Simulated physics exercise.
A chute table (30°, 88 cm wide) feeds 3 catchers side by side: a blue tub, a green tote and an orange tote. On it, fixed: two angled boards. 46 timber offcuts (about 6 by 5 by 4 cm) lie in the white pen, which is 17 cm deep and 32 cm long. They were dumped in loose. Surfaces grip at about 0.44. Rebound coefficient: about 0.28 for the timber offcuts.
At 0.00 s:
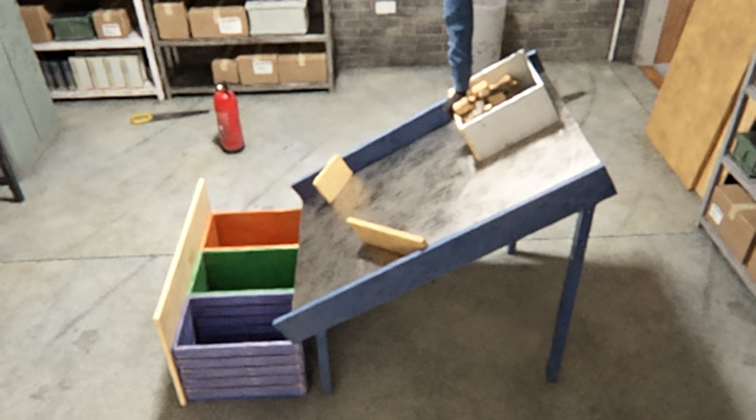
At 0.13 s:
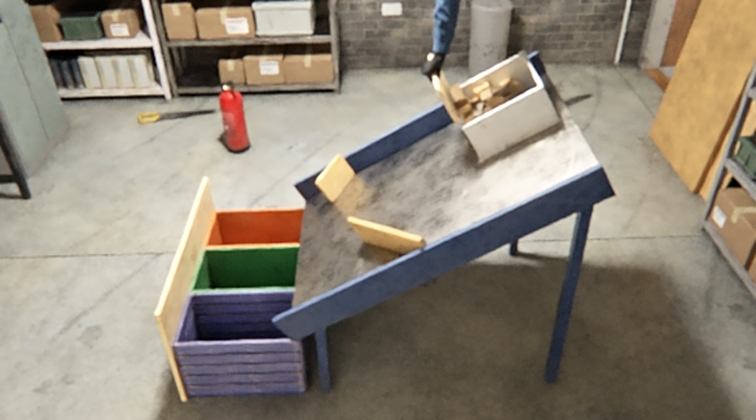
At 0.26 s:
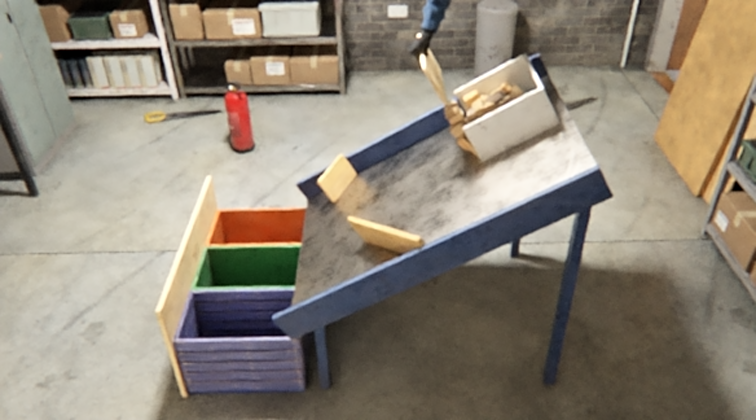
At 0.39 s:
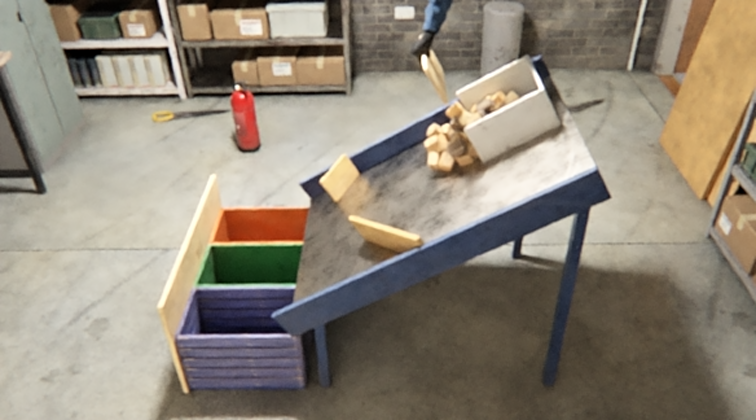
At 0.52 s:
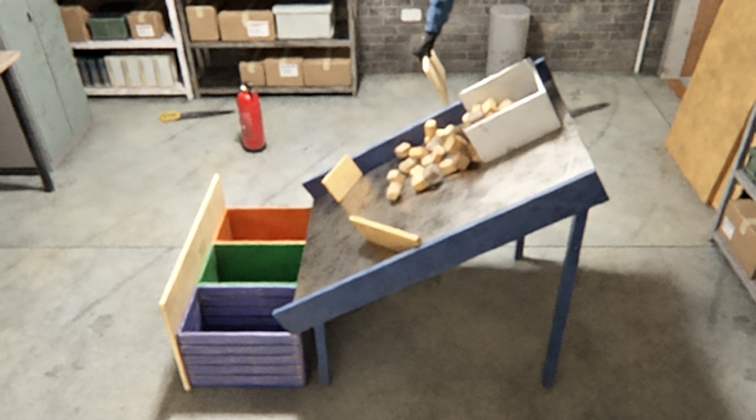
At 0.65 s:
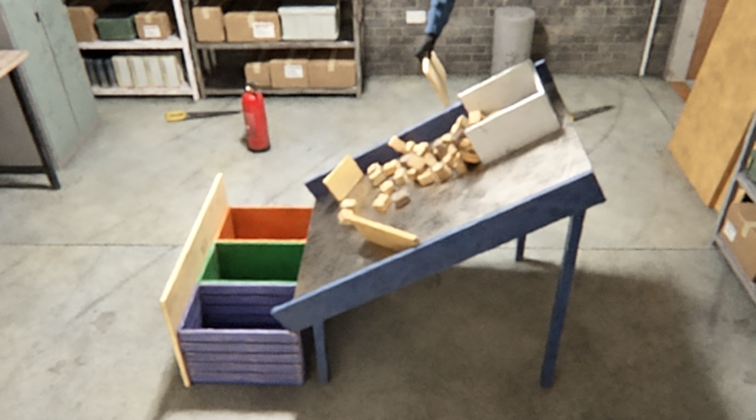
A gloved hand lifts a board from the white pen, and wooden pieces slide down the sloped table.
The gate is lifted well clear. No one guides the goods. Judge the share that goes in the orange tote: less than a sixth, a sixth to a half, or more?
In the end a sixth to a half of them are in the orange tote.
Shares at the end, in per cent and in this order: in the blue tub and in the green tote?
About 0 and 60 per cent.
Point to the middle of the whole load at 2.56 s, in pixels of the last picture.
At about (255, 292).
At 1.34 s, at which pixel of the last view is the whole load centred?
Around (325, 221).
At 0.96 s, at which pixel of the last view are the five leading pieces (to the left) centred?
Near (271, 260).
After 0.96 s, 3 still in the white pen, 3 in the green tote, 39 on the slope and 1 in the air.
After 1.34 s, 11 in the green tote, 3 in the orange tote, 27 on the slope and 5 in the air.
After 1.87 s, 26 in the green tote, 11 in the orange tote and 9 on the slope.
When it is over (at 2.56 s), 27 in the green tote, 15 in the orange tote and 4 on the slope. Asked share, 15 of 46, 33 per cent.
